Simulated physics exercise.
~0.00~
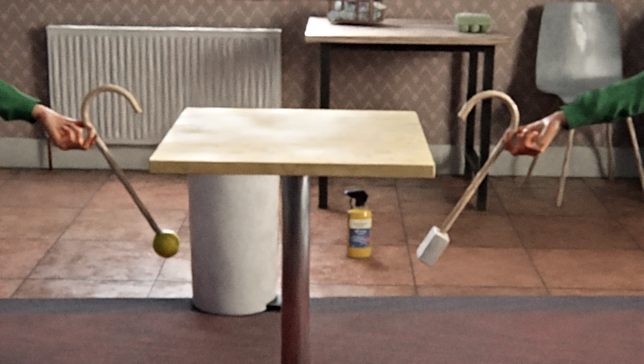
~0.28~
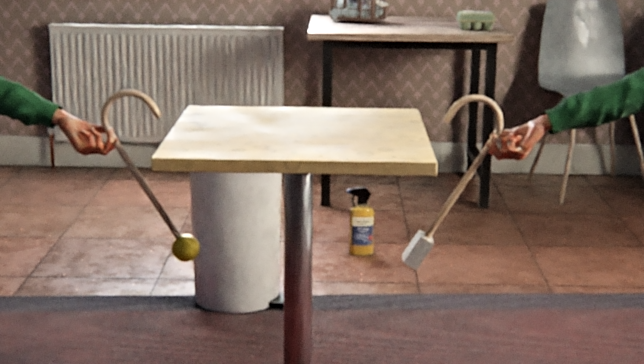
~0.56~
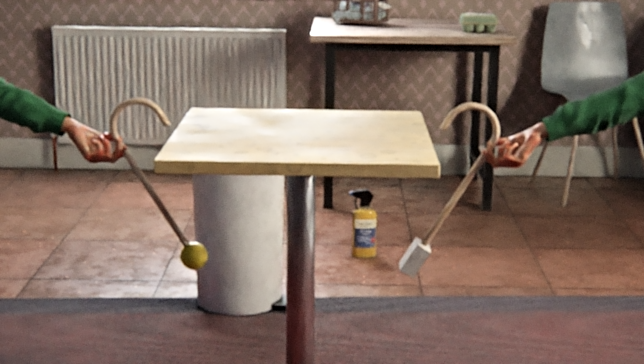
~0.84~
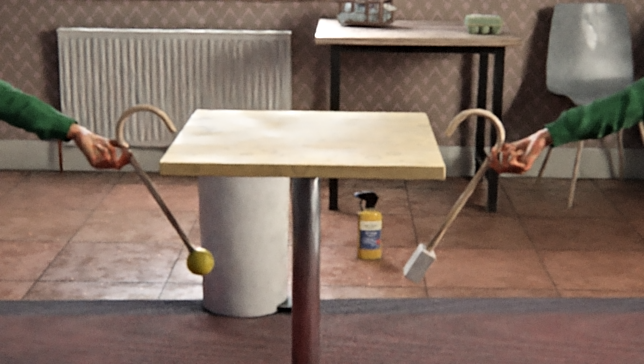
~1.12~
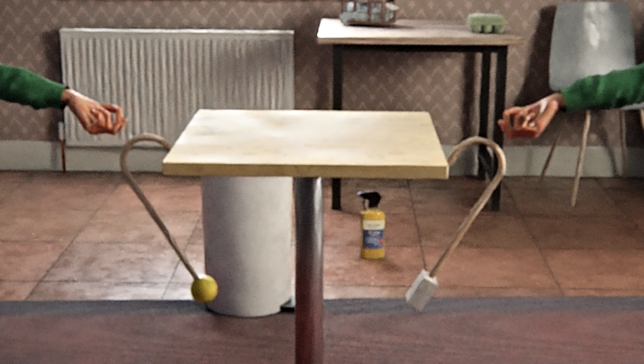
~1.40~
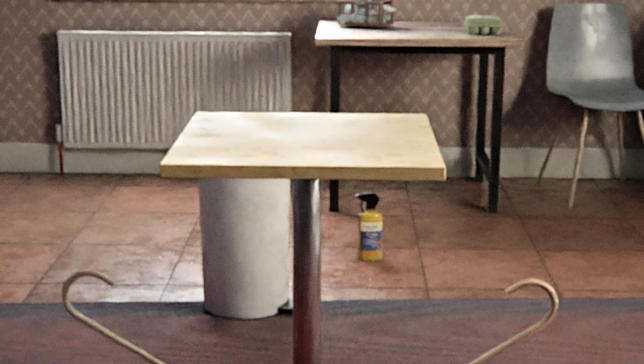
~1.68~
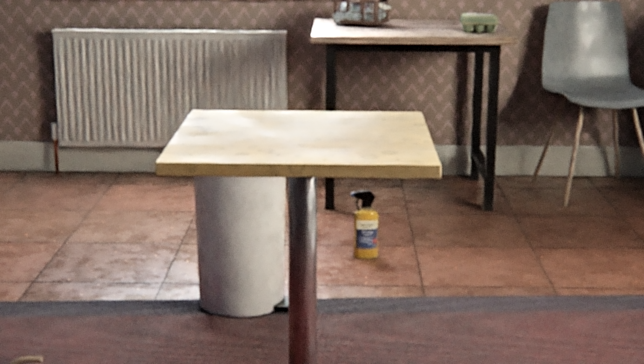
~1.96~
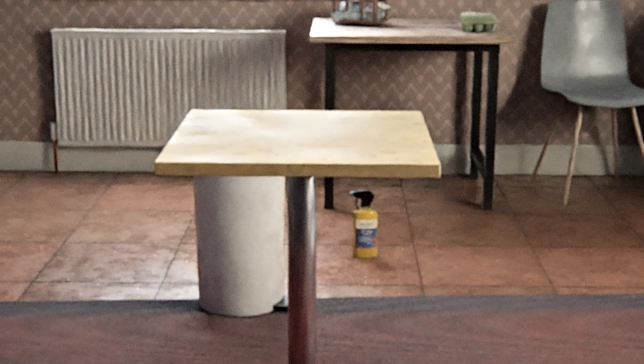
In a room with a tiled floor and a radiator, two hands brought a yellow ladle and a white brush to opposite edges of a table by their curved handles, then let go, and both slipped off and fell out of view.
